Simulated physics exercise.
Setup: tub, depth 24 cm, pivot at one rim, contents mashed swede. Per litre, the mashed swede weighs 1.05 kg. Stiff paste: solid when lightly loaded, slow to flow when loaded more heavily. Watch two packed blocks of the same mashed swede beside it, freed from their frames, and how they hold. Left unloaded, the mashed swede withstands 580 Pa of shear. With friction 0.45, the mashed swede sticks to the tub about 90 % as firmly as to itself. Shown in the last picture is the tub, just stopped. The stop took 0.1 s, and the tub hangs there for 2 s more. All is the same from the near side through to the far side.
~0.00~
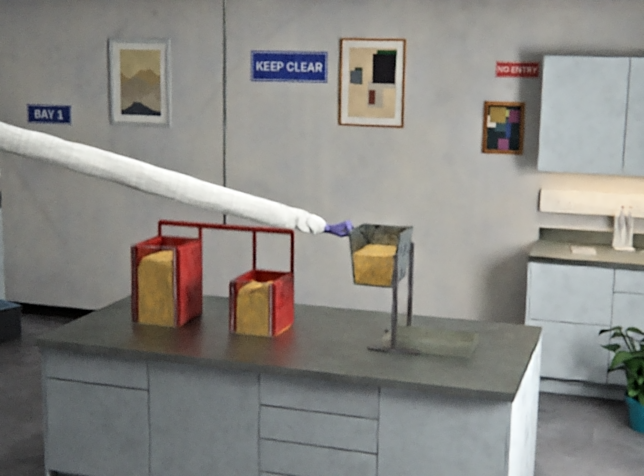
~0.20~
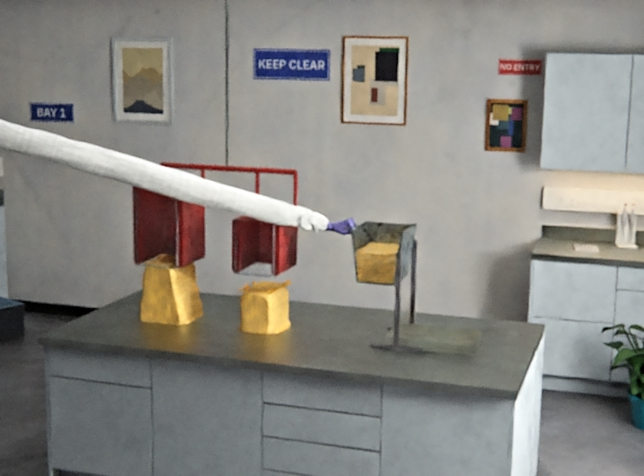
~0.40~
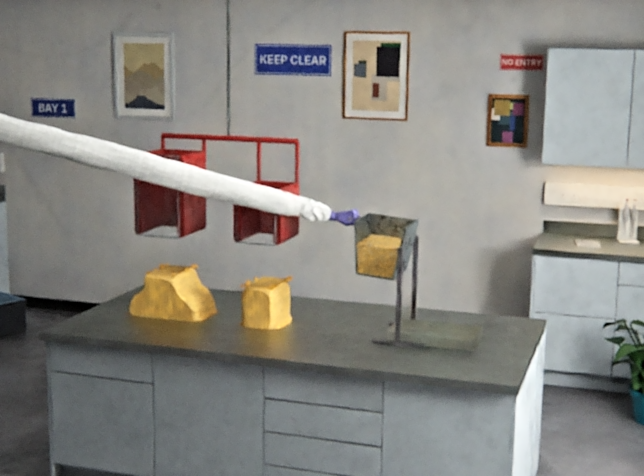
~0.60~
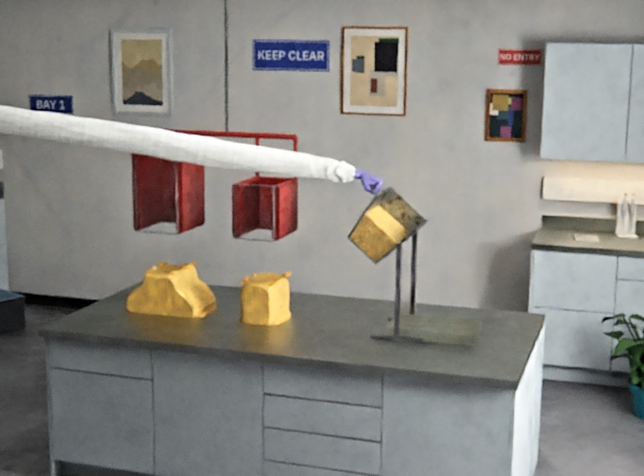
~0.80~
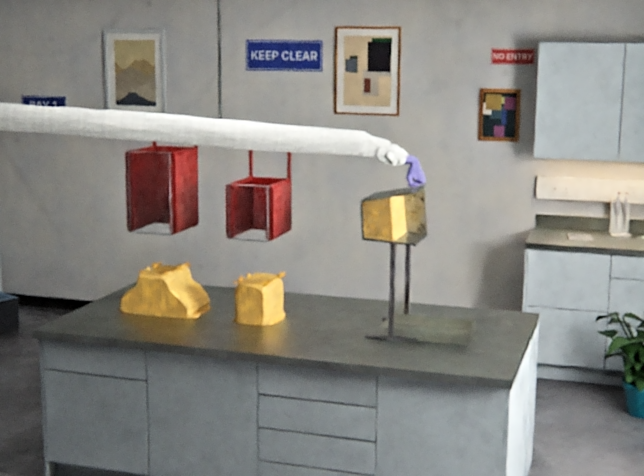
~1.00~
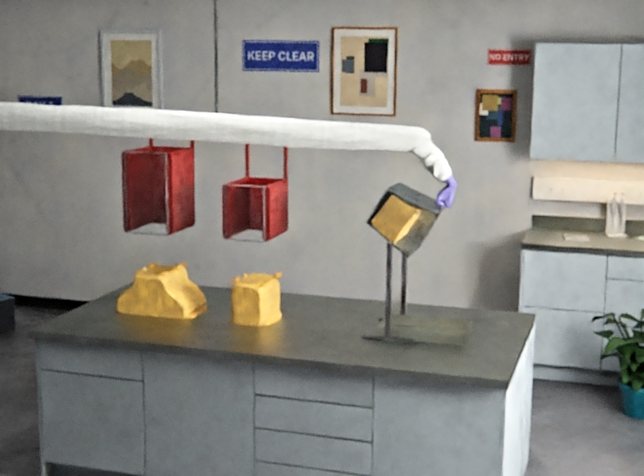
White-sleeved arm tilting a tub of yellow mash on a stand after red boxes lift off two blocks, the left one slumping.
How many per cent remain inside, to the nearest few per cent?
Roughly 0 per cent remains inside.
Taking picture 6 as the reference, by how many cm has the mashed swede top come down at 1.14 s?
About 8 cm.
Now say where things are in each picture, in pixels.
In the first frame, handle-side rim at (350, 232), tilt 0 degrees; crest of the mashed swede at (367, 255); block heights 33 cm, 21 cm (left to right).
In the second frame, handle-side rim at (353, 230), tilt 0 degrees; crest of the mashed swede at (369, 253); block heights 30 cm, 21 cm (left to right).
In the third frame, handle-side rim at (356, 222), tilt 5 degrees; crest of the mashed swede at (361, 244); block heights 22 cm, 20 cm (left to right).
In the fourth frame, handle-side rim at (378, 196), tilt 40 degrees; crest of the mashed swede at (367, 215); block heights 21 cm, 20 cm (left to right).
In the fifth frame, handle-side rim at (413, 194), tilt 86 degrees; crest of the mashed swede at (388, 199); block heights 21 cm, 20 cm (left to right).
In the sixth frame, handle-side rim at (435, 215), tilt 120 degrees; crest of the mashed swede at (393, 195); block heights 21 cm, 20 cm (left to right).
After 1.14 s, the tub is at 120 degrees and holds 96 %.
After 1.31 s, the tub is at 120 degrees and holds 0 %.
After 1.48 s, the tub is at 120 degrees and holds 0 %.
After 1.65 s, the tub is at 120 degrees and holds 0 %.
After 3.00 s, the tub is at 120 degrees and holds 0 %.
